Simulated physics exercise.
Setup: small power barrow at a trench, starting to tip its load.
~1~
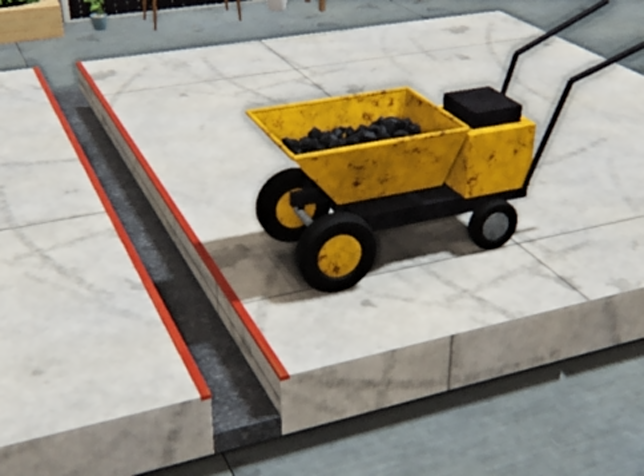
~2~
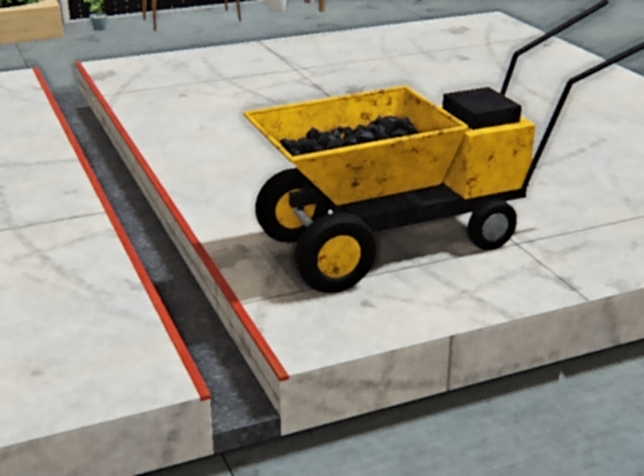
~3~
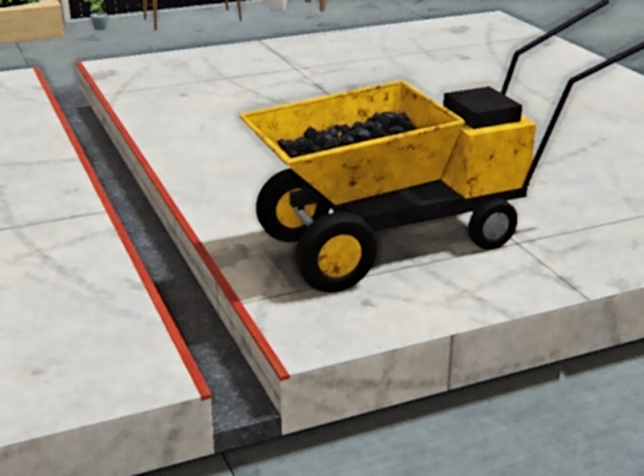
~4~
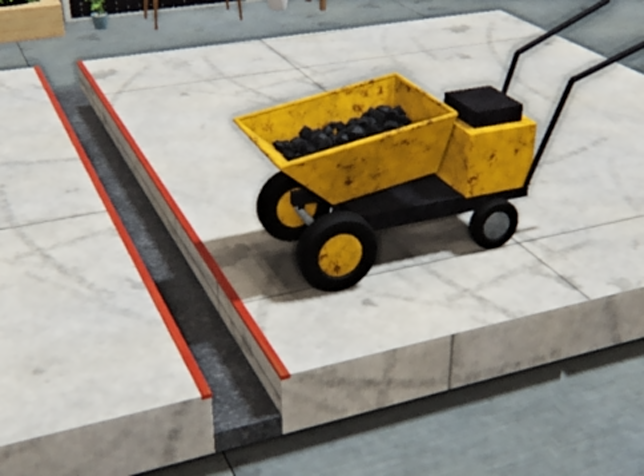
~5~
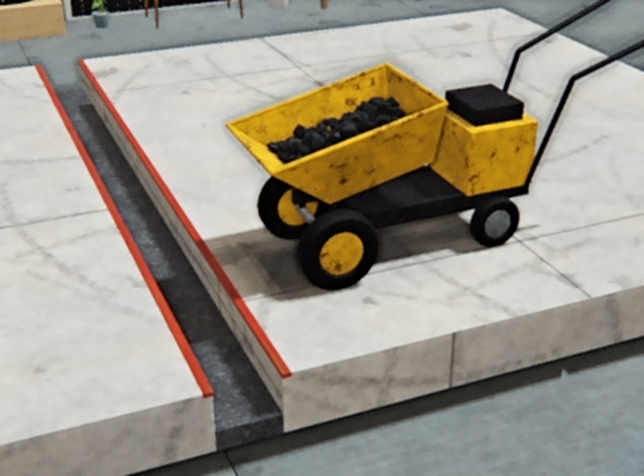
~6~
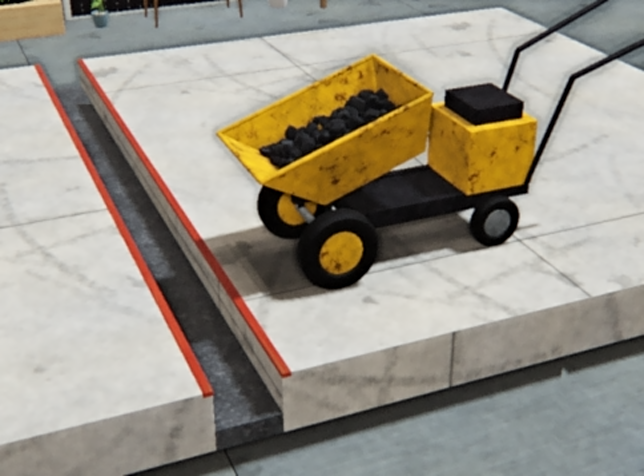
Yellow power barrow standing beside a red-edged trench, its skip of black lumps tilting slowly forward to the left, wheels staying still.
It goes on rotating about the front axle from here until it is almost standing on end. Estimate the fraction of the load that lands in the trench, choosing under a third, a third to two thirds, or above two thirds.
The trench receives above two thirds of the load.
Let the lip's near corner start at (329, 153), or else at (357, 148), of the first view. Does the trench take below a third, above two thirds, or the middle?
So the first position comes out as more than two thirds, the second as in the middle band.
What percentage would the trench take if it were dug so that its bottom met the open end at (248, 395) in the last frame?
Estimated share: Approx. 60 %.
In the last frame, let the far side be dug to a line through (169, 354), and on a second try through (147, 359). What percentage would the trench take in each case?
I'd expect close to 100 in a hundred and then close to 100 in a hundred.
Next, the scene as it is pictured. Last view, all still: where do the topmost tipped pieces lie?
Roughly (143, 298).
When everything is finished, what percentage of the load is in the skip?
I'd say around 0 per cent.
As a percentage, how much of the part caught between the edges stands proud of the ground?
Around 5 per cent.
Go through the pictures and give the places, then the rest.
Lip of the skip near (294, 159), level; top of the load near (365, 136), lumps of coal; first edge of the trench near (259, 336); far edge near (184, 353), the trench over half as wide as the skip, and about half as deep as wide, in the first frame.
Lip of the skip near (291, 160), level; top of the load near (368, 147), in the second frame.
Lip of the skip near (287, 163), tipped barely; top of the load near (380, 137), in the third frame.
Lip of the skip near (280, 167), tipped a little; top of the load near (375, 133), in the fourth frame.
Lip of the skip near (272, 173), tipped a little; top of the load near (383, 120), in the fifth frame.
Lip of the skip near (261, 183), tipped clearly; top of the load near (372, 113); first edge of the trench near (261, 333); far edge near (186, 350), in the sixth frame.
Shortly afterwards, skip tipped steeply; the whole lot in the skip.
Next, skip tipped steeply; the bulk in the skip; a little in or heaped over the trench; only a few beyond it.
Some moments later, skip tipped right over; a little in the skip; the bulk in or heaped over the trench; a little beyond it.
In the end, skip tipped right over; all but a few in or heaped over the trench; a little beyond it.
